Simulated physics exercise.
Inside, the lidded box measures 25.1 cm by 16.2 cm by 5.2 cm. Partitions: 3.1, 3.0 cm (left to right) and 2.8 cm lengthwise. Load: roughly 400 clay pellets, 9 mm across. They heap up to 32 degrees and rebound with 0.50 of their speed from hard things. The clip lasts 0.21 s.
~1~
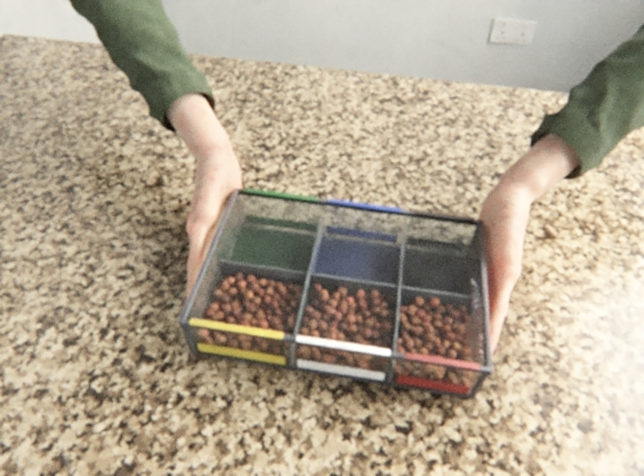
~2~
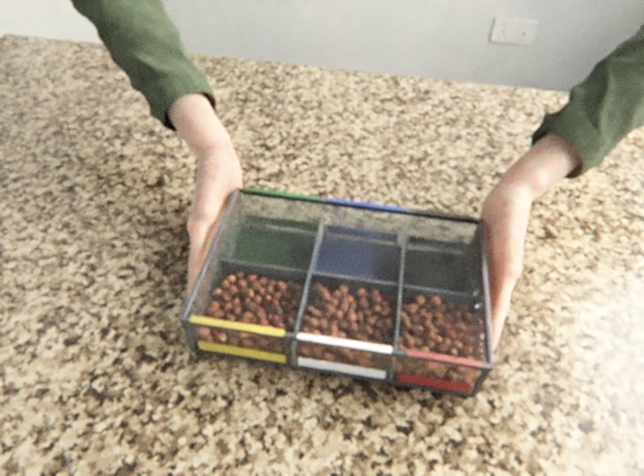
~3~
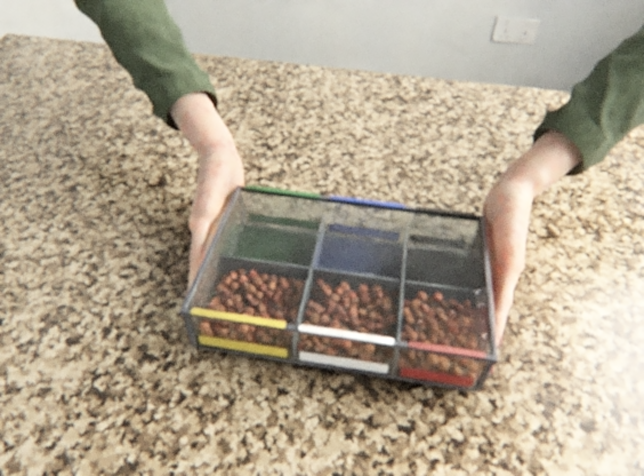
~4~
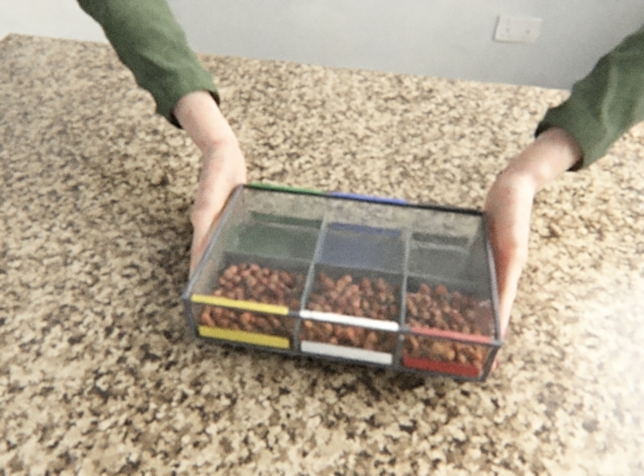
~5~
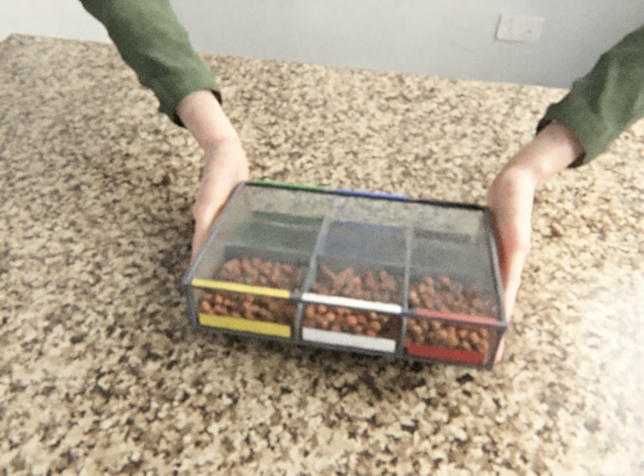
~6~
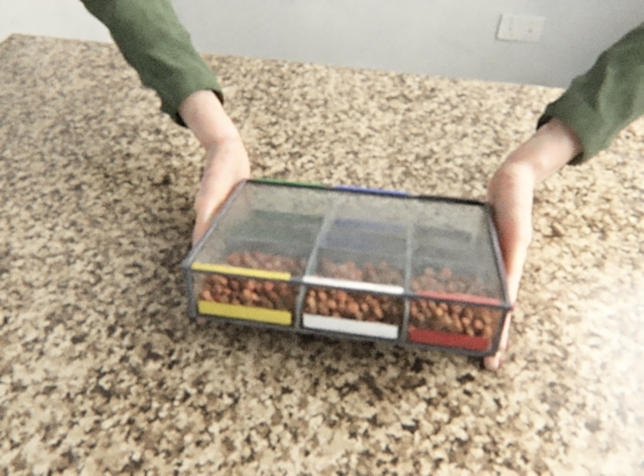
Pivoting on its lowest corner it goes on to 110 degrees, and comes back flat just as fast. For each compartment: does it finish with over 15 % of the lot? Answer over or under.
Red: Under, blue: Over, green: Over, yellow: Under, white: Under, black: Over.
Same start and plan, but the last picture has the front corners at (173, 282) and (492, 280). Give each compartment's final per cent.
Red 5; blue 10; green 55; yellow 25; white 5; black 0.
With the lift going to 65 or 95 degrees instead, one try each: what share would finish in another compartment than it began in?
About 15 and 75 per cent.
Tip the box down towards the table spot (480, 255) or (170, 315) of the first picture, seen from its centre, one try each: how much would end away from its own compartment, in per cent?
About 75 and 50 per cent.
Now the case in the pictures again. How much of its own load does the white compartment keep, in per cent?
About 0 per cent.
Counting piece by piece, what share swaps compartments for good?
About 100 per cent.
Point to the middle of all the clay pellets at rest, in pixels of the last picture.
Near (338, 241).
Then, 0.96 s after the last picture, tilt 110 degrees; red 10 %, blue 15 %, green 20 %, yellow 20 %, white 20 %, black 15 %.
Then, 1.62 s after the last picture, tilt 49 degrees; blue 35 %, green 40 %, black 20 %.
Then, 2.30 s after the last picture, tilt 0 degrees; blue 35 %, green 40 %, black 20 %.
In the end, red 0 %, blue 35 %, green 40 %, yellow 0 %, white 0 %, black 20 %.
